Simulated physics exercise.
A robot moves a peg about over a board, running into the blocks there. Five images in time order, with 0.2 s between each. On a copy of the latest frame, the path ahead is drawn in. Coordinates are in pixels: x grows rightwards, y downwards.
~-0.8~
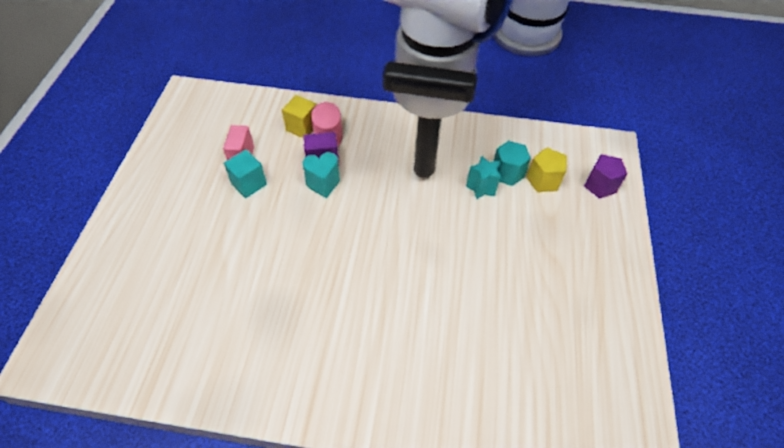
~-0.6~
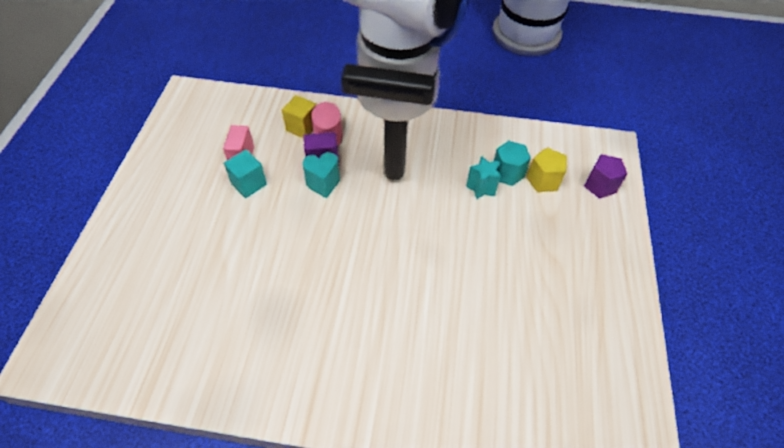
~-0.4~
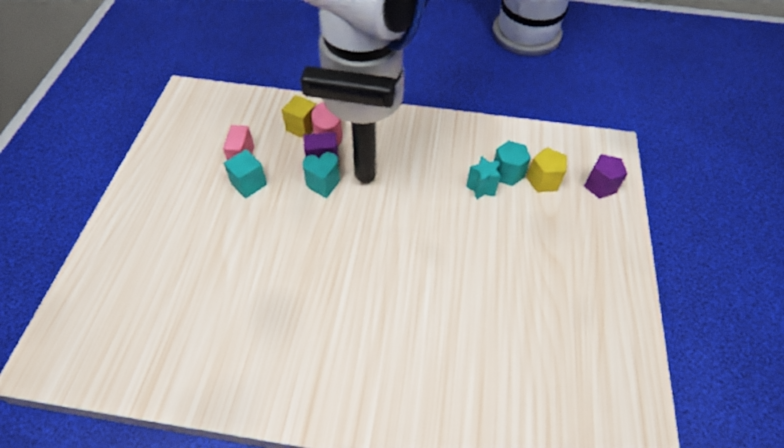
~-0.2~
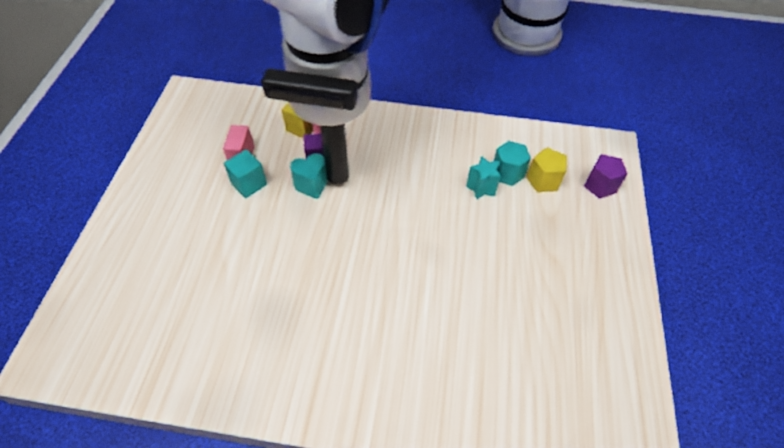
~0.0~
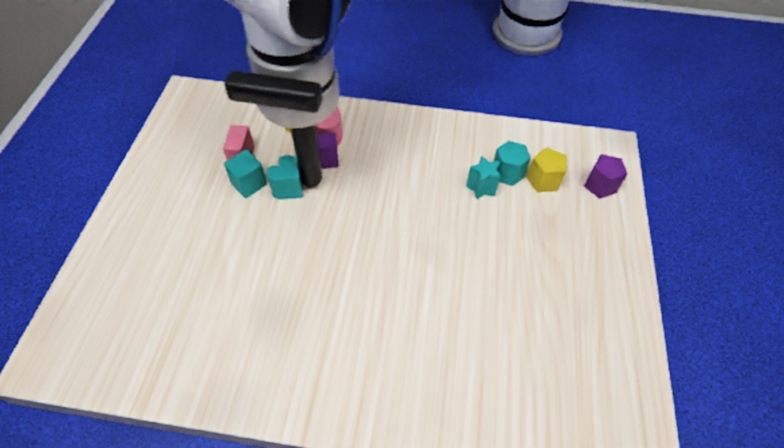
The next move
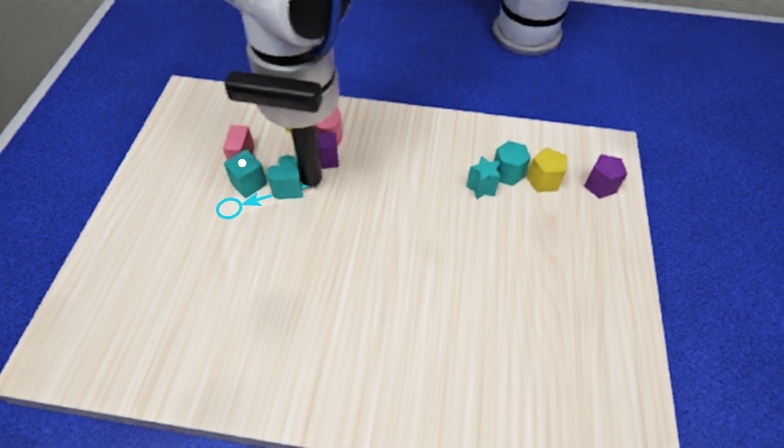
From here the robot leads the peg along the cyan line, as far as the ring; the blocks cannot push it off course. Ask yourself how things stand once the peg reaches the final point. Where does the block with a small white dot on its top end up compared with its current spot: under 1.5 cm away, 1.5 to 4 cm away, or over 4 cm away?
Its final spot will lie more than 4 cm from the current one.
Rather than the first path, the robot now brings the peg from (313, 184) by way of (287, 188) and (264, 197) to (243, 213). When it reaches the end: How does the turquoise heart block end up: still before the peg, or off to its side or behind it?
The peg still has the turquoise heart block in front of it when the path ends.
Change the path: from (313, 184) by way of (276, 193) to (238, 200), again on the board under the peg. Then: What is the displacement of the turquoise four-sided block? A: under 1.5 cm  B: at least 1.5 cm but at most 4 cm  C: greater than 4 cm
Correct choice: C.
The line goes straight from (313, 184) to (229, 208); the dot is on the turquoise four-sided block.
On the path given first. One third of the way, peg at (284, 187); pink oblong at (234, 136); turquoise four-sided block at (232, 163); turquoise heart block at (255, 175).
Two thirds of the way, peg at (256, 195); pink oblong at (231, 135), turned 25° clockwise; turquoise four-sided block at (212, 160), turned 40° clockwise; turquoise heart block at (224, 181), turned 20° clockwise.
At the end, peg at (227, 204); pink oblong at (231, 135), turned 25° clockwise; turquoise four-sided block at (204, 159), turned 70° clockwise; turquoise heart block at (195, 186), turned 30° clockwise; purple oblong unmoved.
